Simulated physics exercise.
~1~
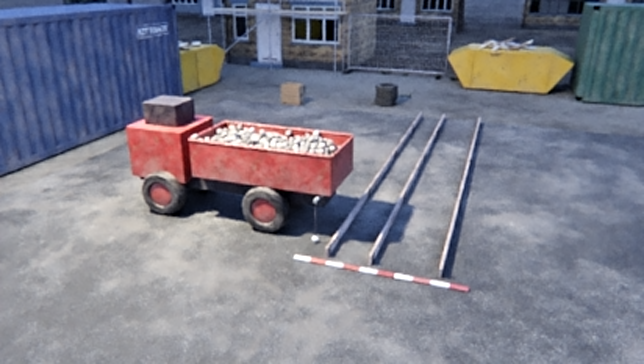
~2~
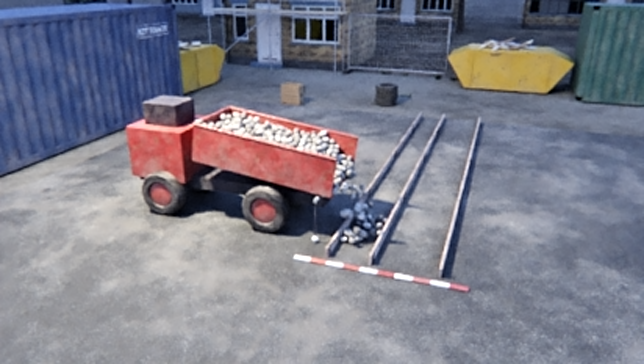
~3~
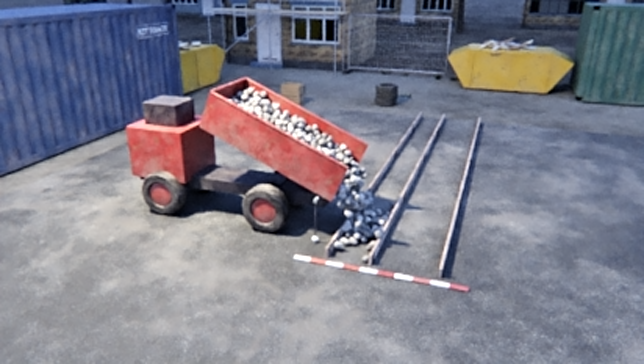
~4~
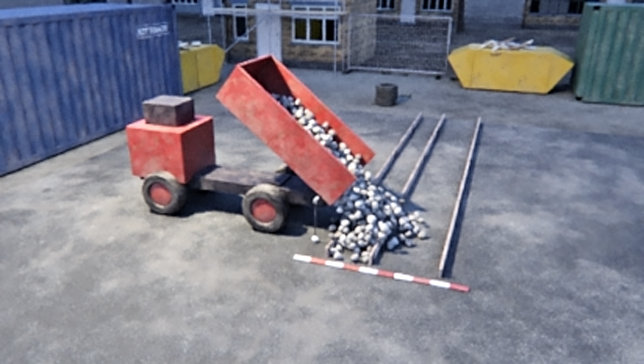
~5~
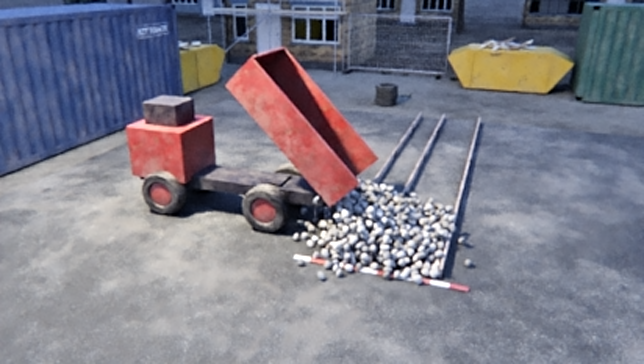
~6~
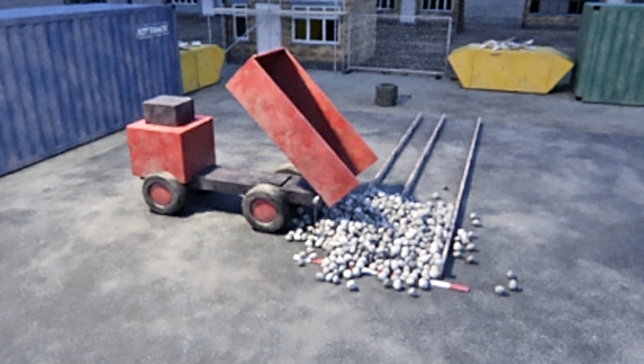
We see a red toy-like truck loaded with pale stones in a paved yard as its bed tilts up steeply and the stones pour out to the right, spreading over the planks and striped bar until the raised bed is empty and a few stones lie beyond the last plank.
